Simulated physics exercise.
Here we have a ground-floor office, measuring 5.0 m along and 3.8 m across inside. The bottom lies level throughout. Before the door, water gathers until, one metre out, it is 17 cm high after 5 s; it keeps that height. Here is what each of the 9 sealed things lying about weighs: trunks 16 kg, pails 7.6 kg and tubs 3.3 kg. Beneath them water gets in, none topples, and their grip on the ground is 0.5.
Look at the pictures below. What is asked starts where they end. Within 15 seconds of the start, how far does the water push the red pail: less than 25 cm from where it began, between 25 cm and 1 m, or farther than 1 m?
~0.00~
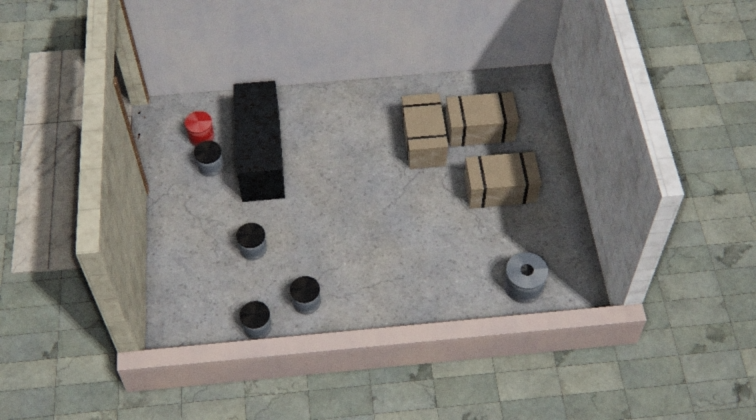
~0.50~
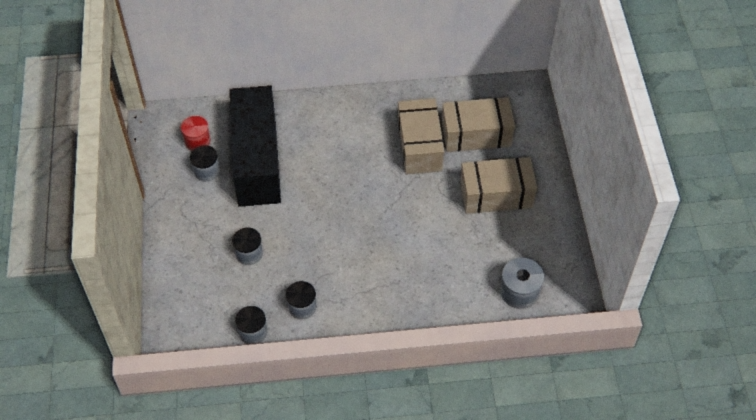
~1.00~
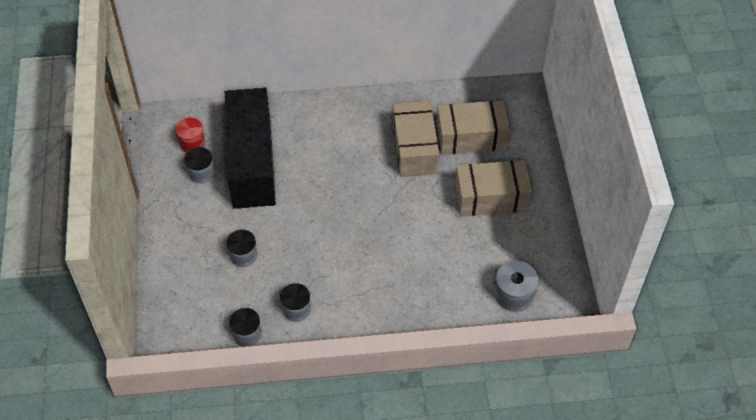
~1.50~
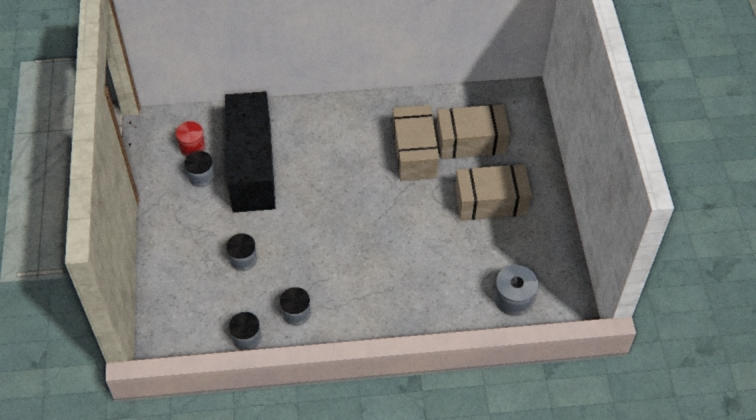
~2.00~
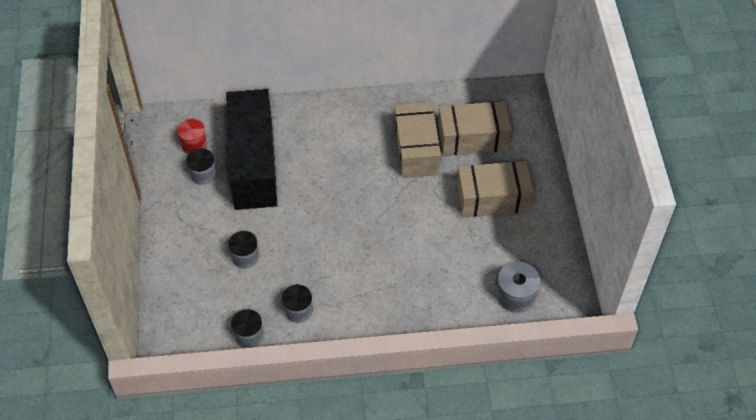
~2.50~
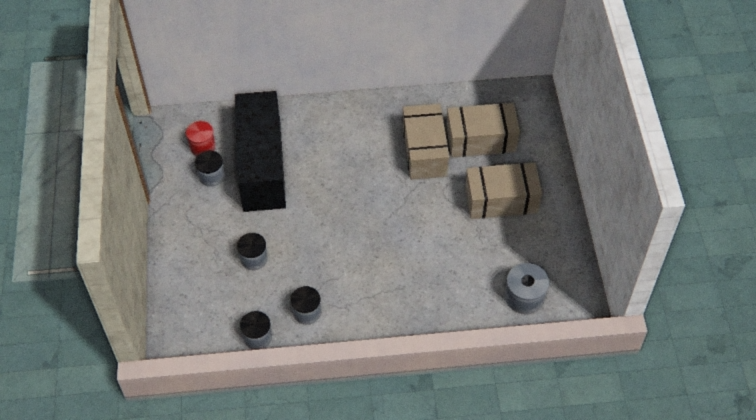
It will go beyond a metre.
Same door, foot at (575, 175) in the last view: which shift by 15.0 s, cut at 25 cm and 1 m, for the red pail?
The red pail ends up almost where it started.
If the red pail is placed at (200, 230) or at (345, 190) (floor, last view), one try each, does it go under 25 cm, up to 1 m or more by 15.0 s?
In that order: It shifts a modest distance; it remains where it is.
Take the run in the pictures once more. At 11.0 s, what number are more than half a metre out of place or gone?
My count gives 3.
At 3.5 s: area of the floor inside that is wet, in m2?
Roughly 1.0 m2.
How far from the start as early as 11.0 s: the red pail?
By that time, close to 200 cm.
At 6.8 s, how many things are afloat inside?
Then: 0.
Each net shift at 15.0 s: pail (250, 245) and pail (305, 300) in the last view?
20 cm, 20 cm.
After 3.5 s the red pail is near (200, 132), 0.0 m from its start, aground; 0 afloat.
After 6.8 s the red pail is near (321, 92), 1.5 m from its start, aground; 0 afloat.
After 11.0 s the red pail is near (352, 98), 1.9 m from its start, aground; 1 afloat.
After 15.0 s the red pail is near (357, 100), 1.9 m from its start, aground; 5 afloat.
